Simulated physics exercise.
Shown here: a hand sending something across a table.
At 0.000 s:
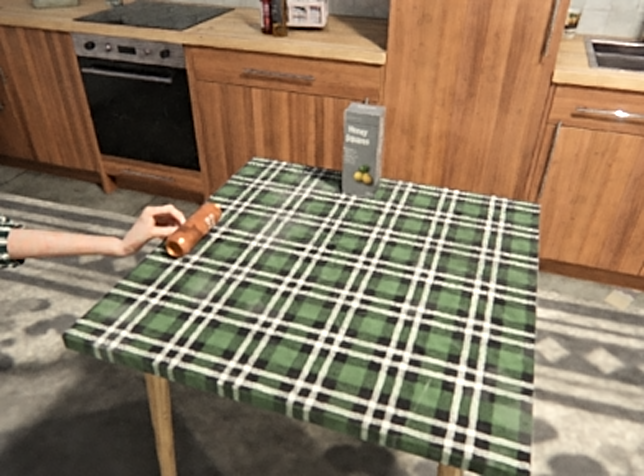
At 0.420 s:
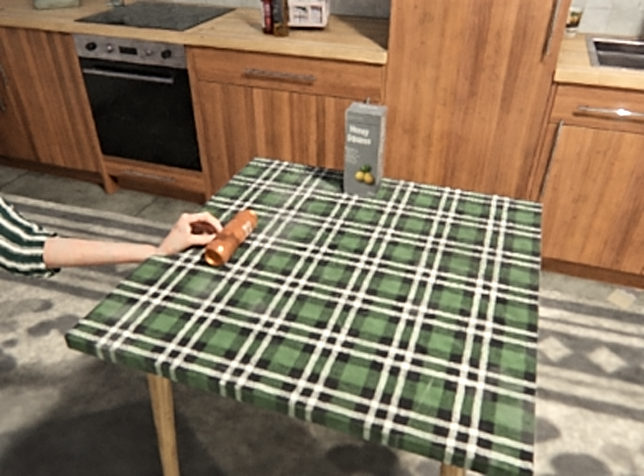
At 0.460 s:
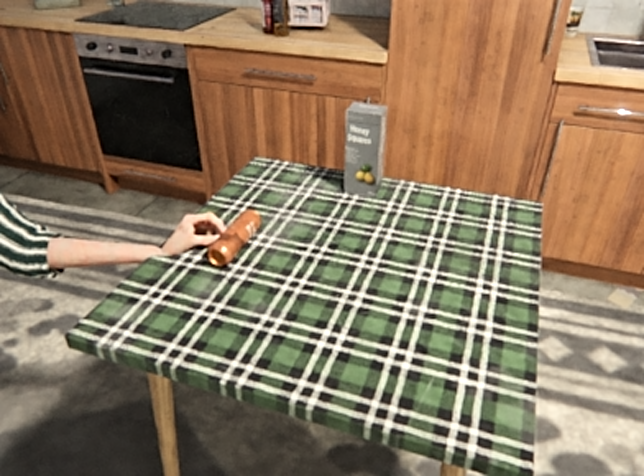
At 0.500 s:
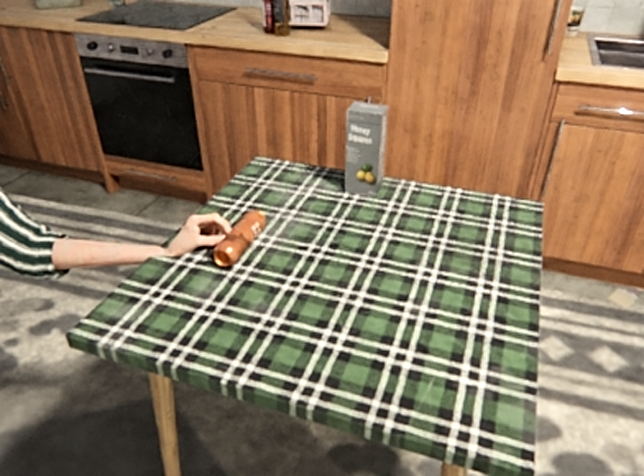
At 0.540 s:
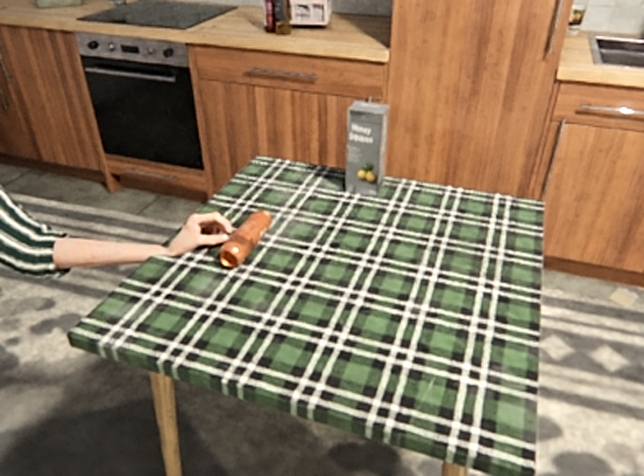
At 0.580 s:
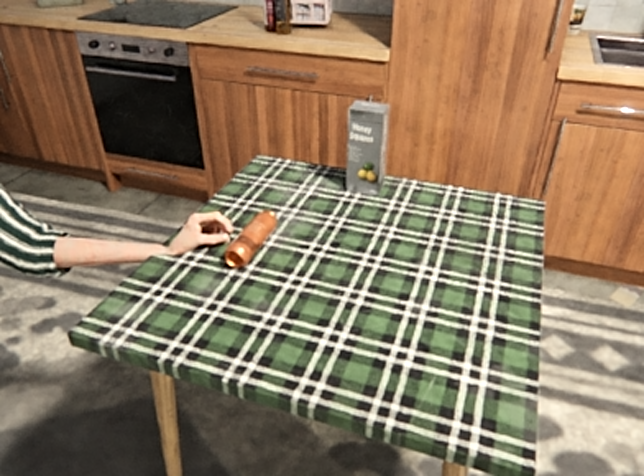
An orange can lying on its side is the thing that moves, on a green, black and white plaid table in a wooden kitchen, seen from slightly above. A grey carton stands at the table's far edge, with a dark oven behind at left and part of a sink at right. A striped-sleeved arm from the left pushes the can a short way rightward, then the can rolls slowly a little farther right, away from the nearly still hand.
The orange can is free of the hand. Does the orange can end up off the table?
Most likely it never makes it off the table.
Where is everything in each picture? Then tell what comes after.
Under the hand; orange can (195, 229), in the first frame.
Under the hand; orange can (232, 237), in the second frame.
Under the hand; orange can (236, 237), in the third frame.
Orange can (241, 238), in the fourth frame.
Orange can (246, 238), in the fifth frame.
Orange can (252, 238) moved a little, in the sixth frame.
By 0.68 s, orange can moved about its own width near (262, 240).
By 0.88 s, orange can moved about its own width near (278, 244).
By 1.18 s, orange can moved well along near (285, 245).
When it is over (1.9 s), moved from the start, orange can. End places, in pixels of the last picture, orange can near (285, 245).
